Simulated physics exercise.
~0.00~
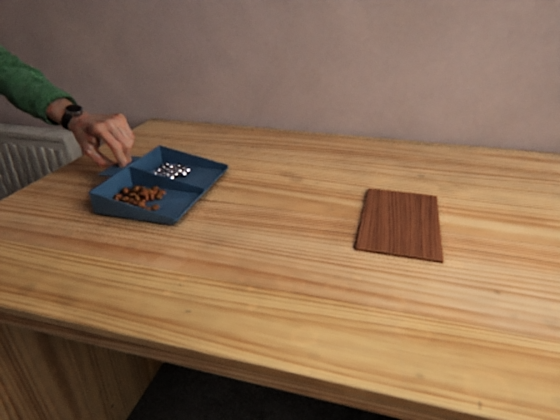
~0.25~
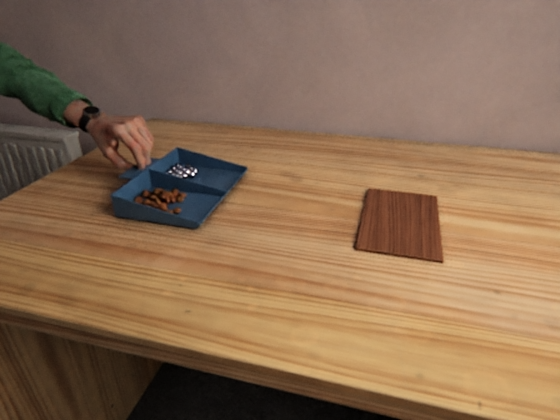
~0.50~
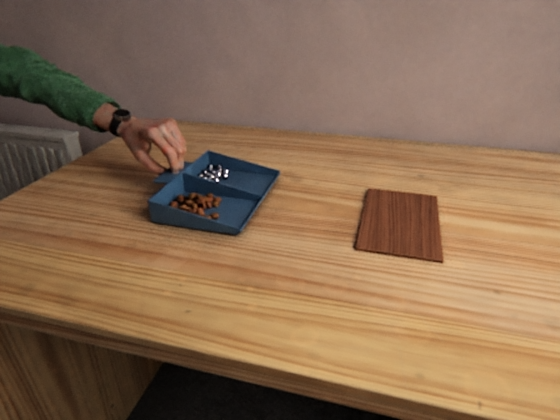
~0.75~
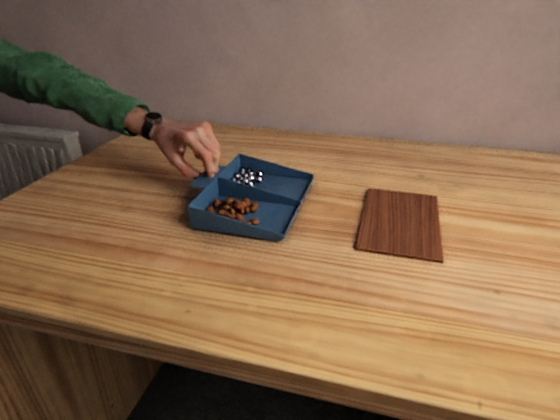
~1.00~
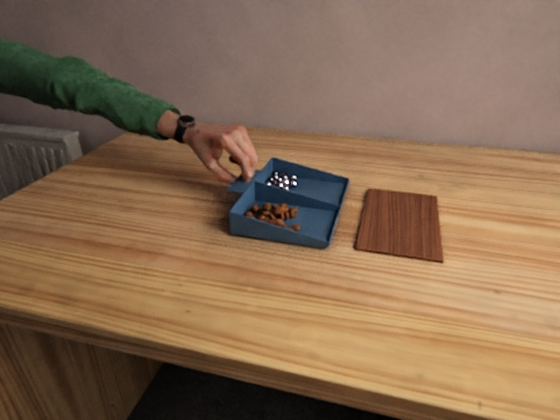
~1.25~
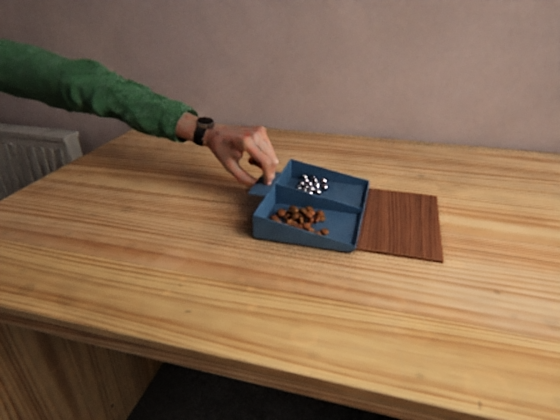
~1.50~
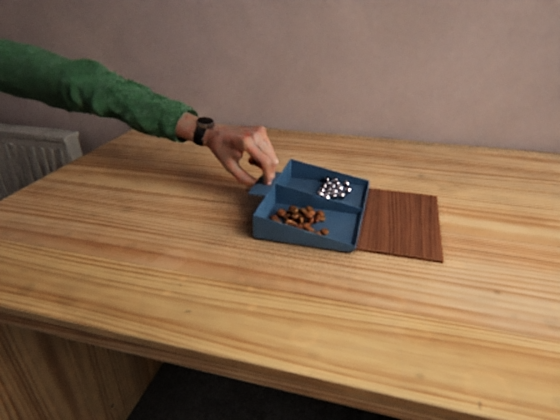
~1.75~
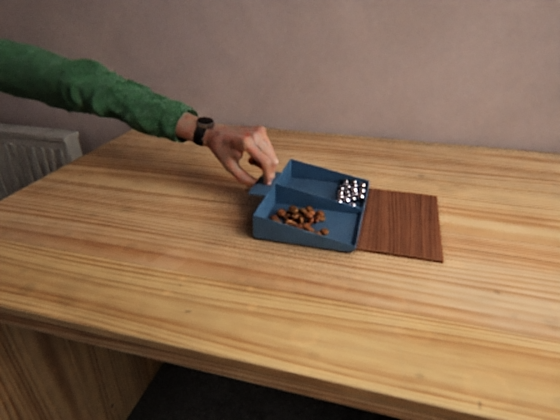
A hand slides a blue tray right to a brown board, and the white bits shift forward.
